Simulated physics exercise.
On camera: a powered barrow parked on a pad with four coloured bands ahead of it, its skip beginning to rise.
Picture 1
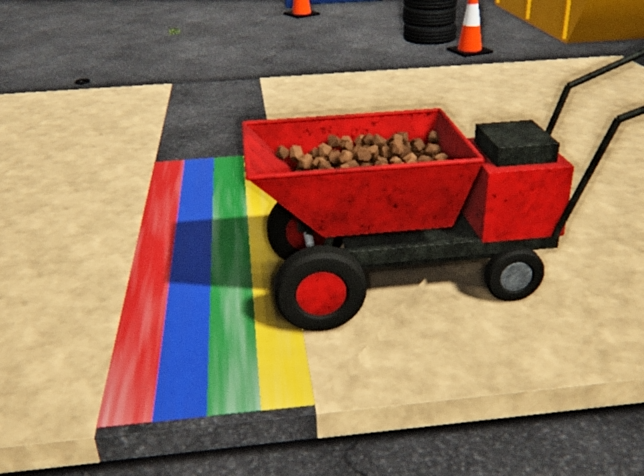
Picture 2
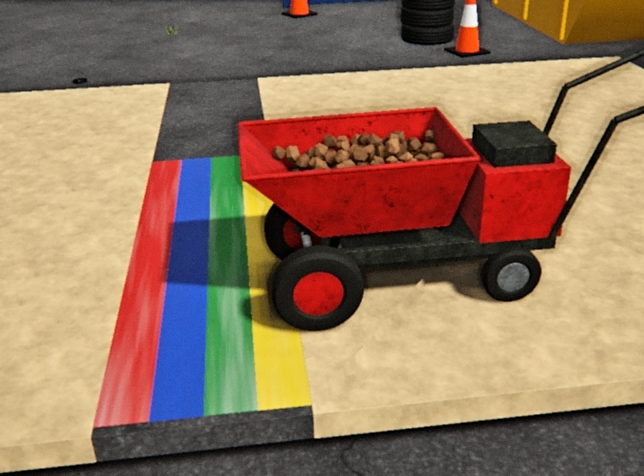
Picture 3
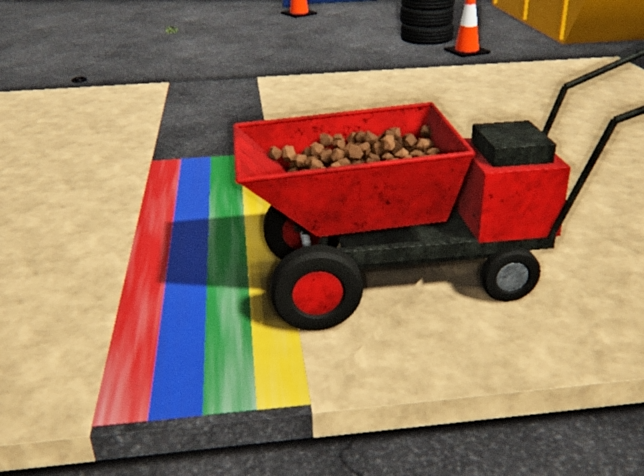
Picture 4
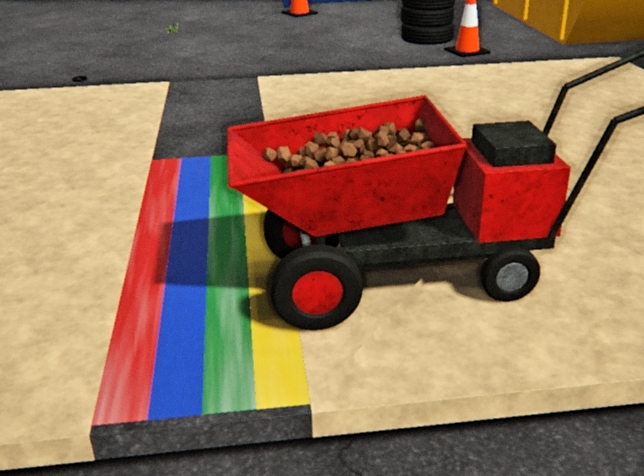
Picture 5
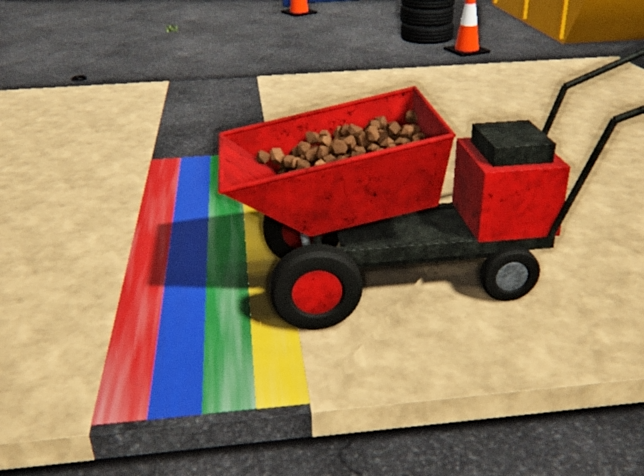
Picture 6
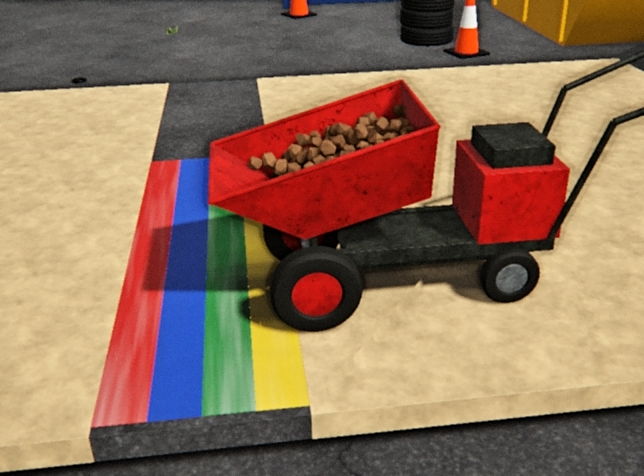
At first, a red powered barrow loaded with brown clods sits on a sandy pad, its skip level beside yellow, green, blue and red bands. The skip then tilts gradually toward the left, its back end rising and its front lip lowering, until it slants clearly with the clods still inside.
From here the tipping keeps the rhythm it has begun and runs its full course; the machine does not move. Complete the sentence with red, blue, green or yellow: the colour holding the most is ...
The colour holding the most is red.
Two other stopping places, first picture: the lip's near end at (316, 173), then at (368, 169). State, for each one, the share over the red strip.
20 % and 10 %.
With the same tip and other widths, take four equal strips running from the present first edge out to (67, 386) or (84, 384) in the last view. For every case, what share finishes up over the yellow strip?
0 and 0 percent, roughly.
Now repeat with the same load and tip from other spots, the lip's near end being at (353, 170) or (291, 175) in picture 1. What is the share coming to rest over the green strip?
About 30 percent the first time, about 0 percent the second.
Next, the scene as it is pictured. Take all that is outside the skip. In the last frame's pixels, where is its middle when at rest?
Somewhere close to (115, 301) in the last picture.
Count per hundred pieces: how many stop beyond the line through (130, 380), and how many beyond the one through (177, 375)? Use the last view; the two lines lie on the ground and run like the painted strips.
First 60 in a hundred, second 70 in a hundred.
Soon after the last picture, skip tipped steeply; all in the skip.
A little later, skip tipped right over; about half in the skip; a small part over the blue strip; about a quarter over the red strip; a small part off the paint.
Later still, skip tipped right over; about a quarter in the skip; a stray few over the green strip; a small part over the blue strip; about a third over the red strip; about a third off the paint.
At rest, skip tipped right over; about a quarter in the skip; none over the yellow strip; a stray few over the green strip; a small part over the blue strip; about a third over the red strip; about a third off the paint.
